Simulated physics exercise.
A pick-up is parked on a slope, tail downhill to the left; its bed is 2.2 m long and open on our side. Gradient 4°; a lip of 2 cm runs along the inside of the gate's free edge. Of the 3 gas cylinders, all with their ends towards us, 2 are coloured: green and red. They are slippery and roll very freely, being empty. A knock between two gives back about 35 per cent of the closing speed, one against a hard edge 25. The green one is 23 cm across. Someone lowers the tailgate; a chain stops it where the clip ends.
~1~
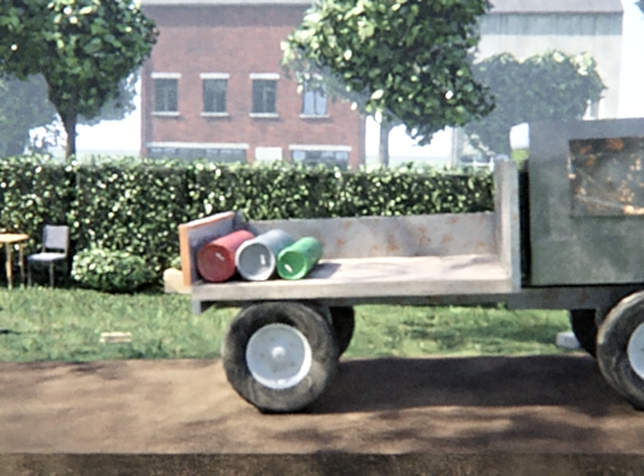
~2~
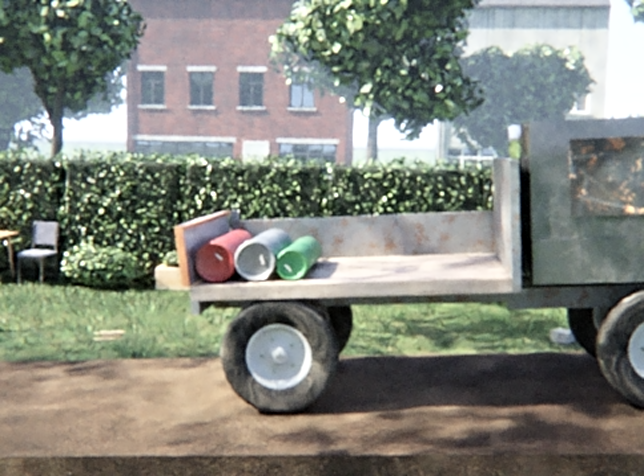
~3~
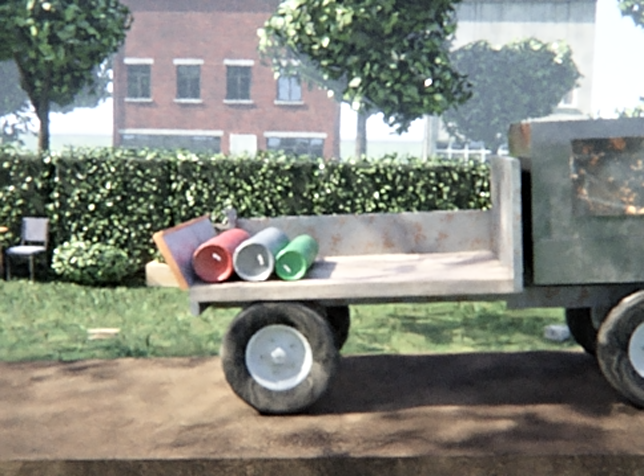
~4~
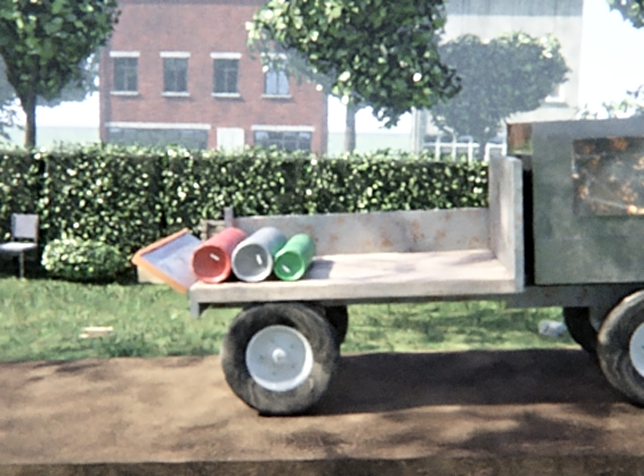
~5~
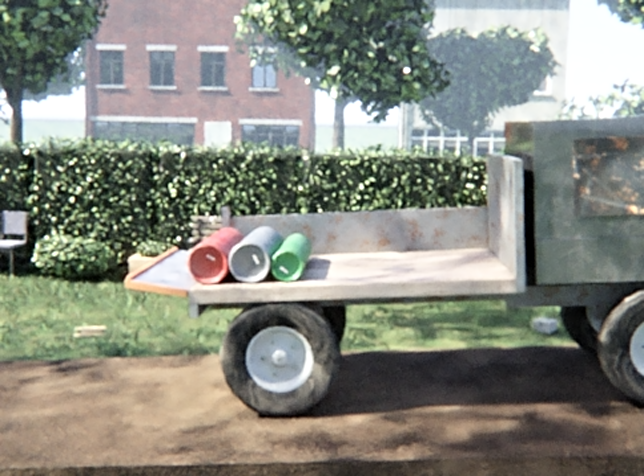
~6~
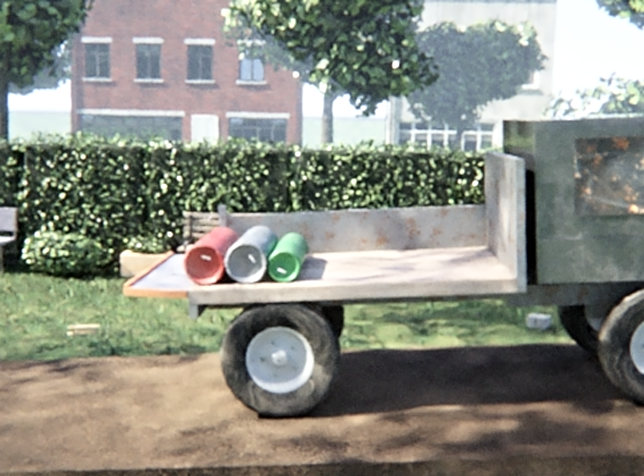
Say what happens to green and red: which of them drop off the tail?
Green remains aboard. Red stays with the vehicle.
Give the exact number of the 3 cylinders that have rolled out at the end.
0 of them.
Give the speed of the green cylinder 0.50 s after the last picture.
Roughly 0.3 m/s.
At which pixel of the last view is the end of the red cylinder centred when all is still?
Near (149, 263).
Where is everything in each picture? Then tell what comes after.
In the first picture, green at (292, 265), red at (215, 262); gate 86° above level, tip at (184, 228); 3 of the 3 make up the bottom layer on the bed.
In the second picture, green at (291, 265), red at (214, 262); gate 83° above level, tip at (179, 229).
In the third picture, green at (291, 265), red at (213, 263); gate 61° above level, tip at (158, 237).
In the fourth picture, green at (289, 266), red at (211, 263); gate 32° above level, tip at (137, 259).
In the fifth picture, green at (287, 266), red at (208, 264); gate 8° above level, tip at (129, 284).
In the sixth picture, green at (284, 266), red at (204, 265); gate 1° above level, tip at (127, 291).
Then, 0.5 s after the last picture, green is on the bed, 55 cm short of the hinge, rolling left; red is on the gate, 5 cm past the hinge, rolling left; 0 out so far.
Then, 1.0 s after the last picture, green is on the bed, 40 cm short of the hinge, rolling left; red is on the gate, 15 cm past the hinge, rolling left; 0 out so far.
Then, 1.7 s after the last picture, green is on the bed, 25 cm short of the hinge; red is on the gate, 35 cm past the hinge; 0 out so far.
At rest (2.4 s after the last picture), green is on the bed, 25 cm short of the hinge; red is on the gate, 30 cm past the hinge; 0 out so far.
